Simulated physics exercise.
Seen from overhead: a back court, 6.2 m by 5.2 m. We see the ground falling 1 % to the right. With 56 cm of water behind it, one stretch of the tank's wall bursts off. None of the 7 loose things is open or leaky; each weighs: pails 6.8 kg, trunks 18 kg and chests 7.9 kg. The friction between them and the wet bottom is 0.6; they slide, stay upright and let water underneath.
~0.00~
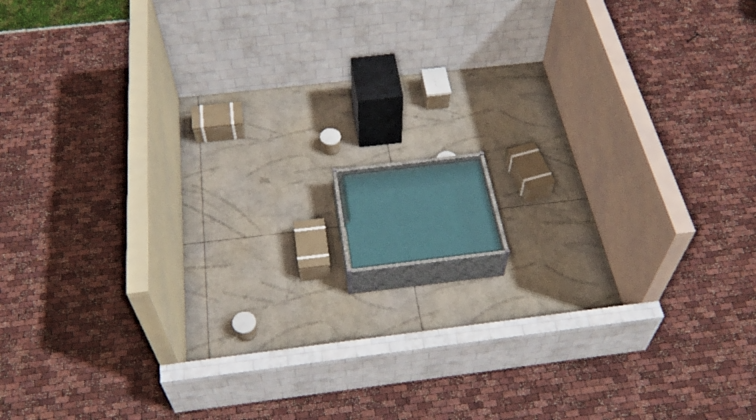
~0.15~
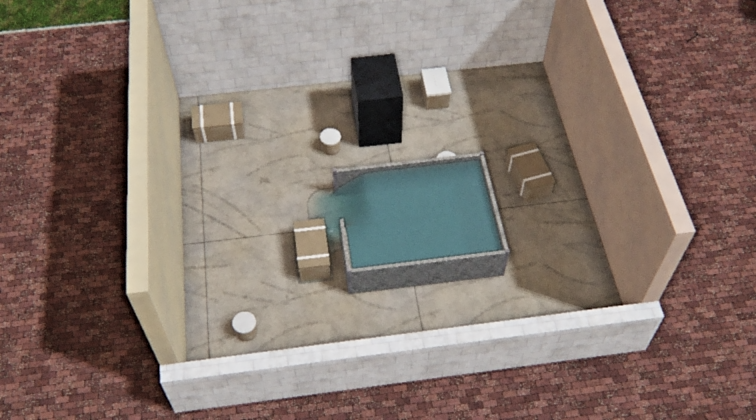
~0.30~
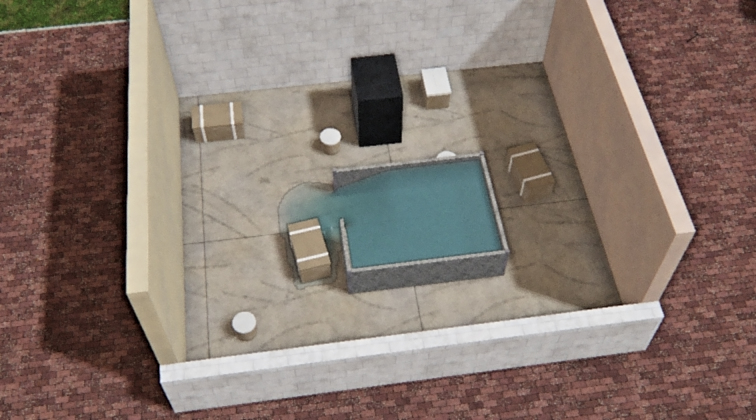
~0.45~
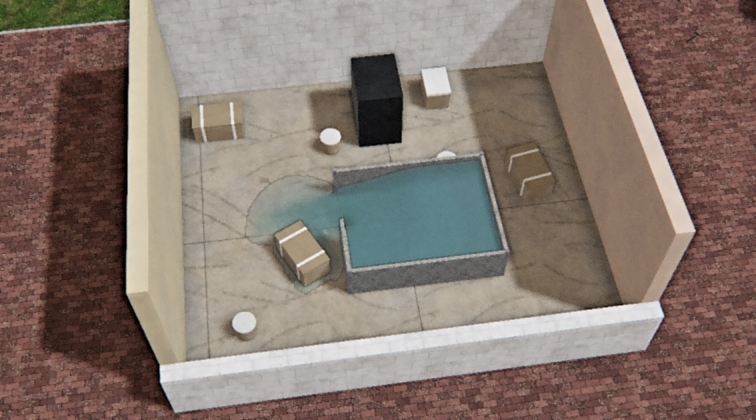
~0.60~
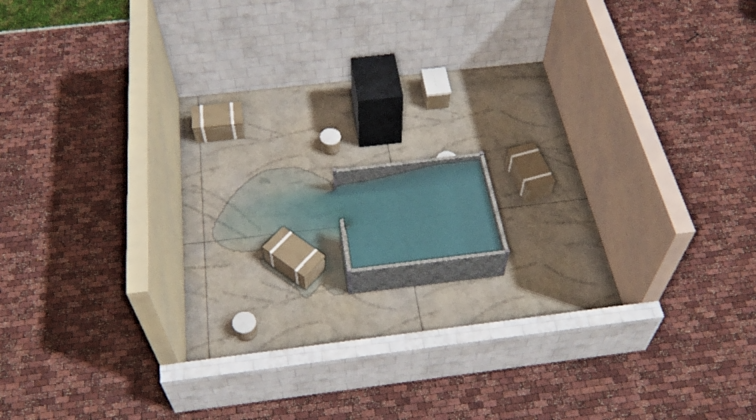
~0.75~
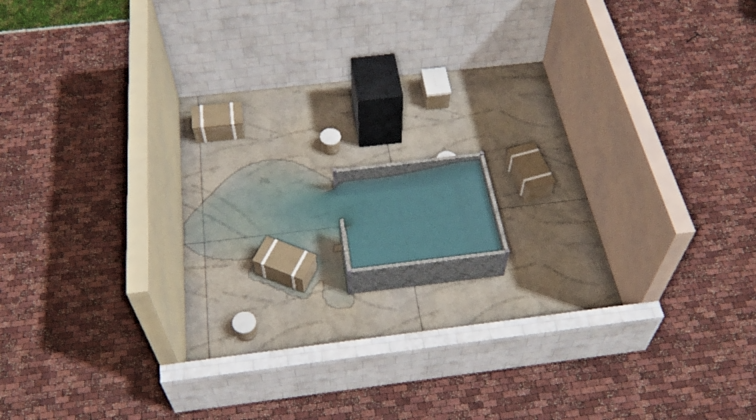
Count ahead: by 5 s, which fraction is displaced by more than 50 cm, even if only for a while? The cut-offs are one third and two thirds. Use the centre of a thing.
The portion is a third to two thirds.
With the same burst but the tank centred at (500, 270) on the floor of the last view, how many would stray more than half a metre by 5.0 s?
The answer would then be 3.
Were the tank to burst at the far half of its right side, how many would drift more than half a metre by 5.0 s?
That would give 2.
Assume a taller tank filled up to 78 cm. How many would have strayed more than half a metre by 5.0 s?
The answer would then be 5.
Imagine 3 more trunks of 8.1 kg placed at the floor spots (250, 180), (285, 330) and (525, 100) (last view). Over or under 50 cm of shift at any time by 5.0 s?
First exceeds it, second exceeds it, third falls shy.
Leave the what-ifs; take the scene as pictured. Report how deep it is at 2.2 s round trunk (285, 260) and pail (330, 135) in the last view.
First about 3 cm, second about 0 cm.
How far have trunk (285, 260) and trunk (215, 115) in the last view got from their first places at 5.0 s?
In that order: 80 cm, 150 cm.
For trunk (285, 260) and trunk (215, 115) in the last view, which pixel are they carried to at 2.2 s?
About (270, 288) for the first and (218, 88) for the second.
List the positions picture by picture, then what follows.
A trunk at (311, 243) rests on the ground; a pail at (447, 160), on the bottom; 3.7 m2 under water; 0 of 7 have shifted, in the first picture.
A trunk at (311, 243) rests on the ground; a pail at (447, 160) rests on the ground; 4.2 m2 under water; 0 of 7 have shifted, in the second picture.
A trunk at (308, 244), on the bottom, 4 cm from its start; a pail at (447, 160), on the bottom; 4.7 m2 under water; 0 of 7 have shifted, in the third picture.
A trunk at (301, 247) rests on the ground, 15 cm from its start; a pail at (447, 160), on the bottom; 5.4 m2 under water; 1 of 7 have shifted, in the fourth picture.
A trunk at (293, 251) rests on the ground, 29 cm from its start; a pail at (447, 160), on the bottom; water covers 6.3 m2; 1 of 7 have shifted, in the fifth picture.
A trunk at (284, 258), on the bottom, 45 cm from its start; a pail at (447, 160) rests on the ground; water covers 7.4 m2; 1 of 7 have shifted, in the sixth picture.
After 1.1 s 1 of 7 are over 50 cm from their spots; 0 afloat.
After 2.2 s 2 of 7 are over 50 cm from their spots; 1 afloat.
After 3.5 s 2 of 7 are over 50 cm from their spots; 0 afloat.
After 5.0 s 3 of 7 are over 50 cm from their spots, and 3 have been at some point; 0 afloat.
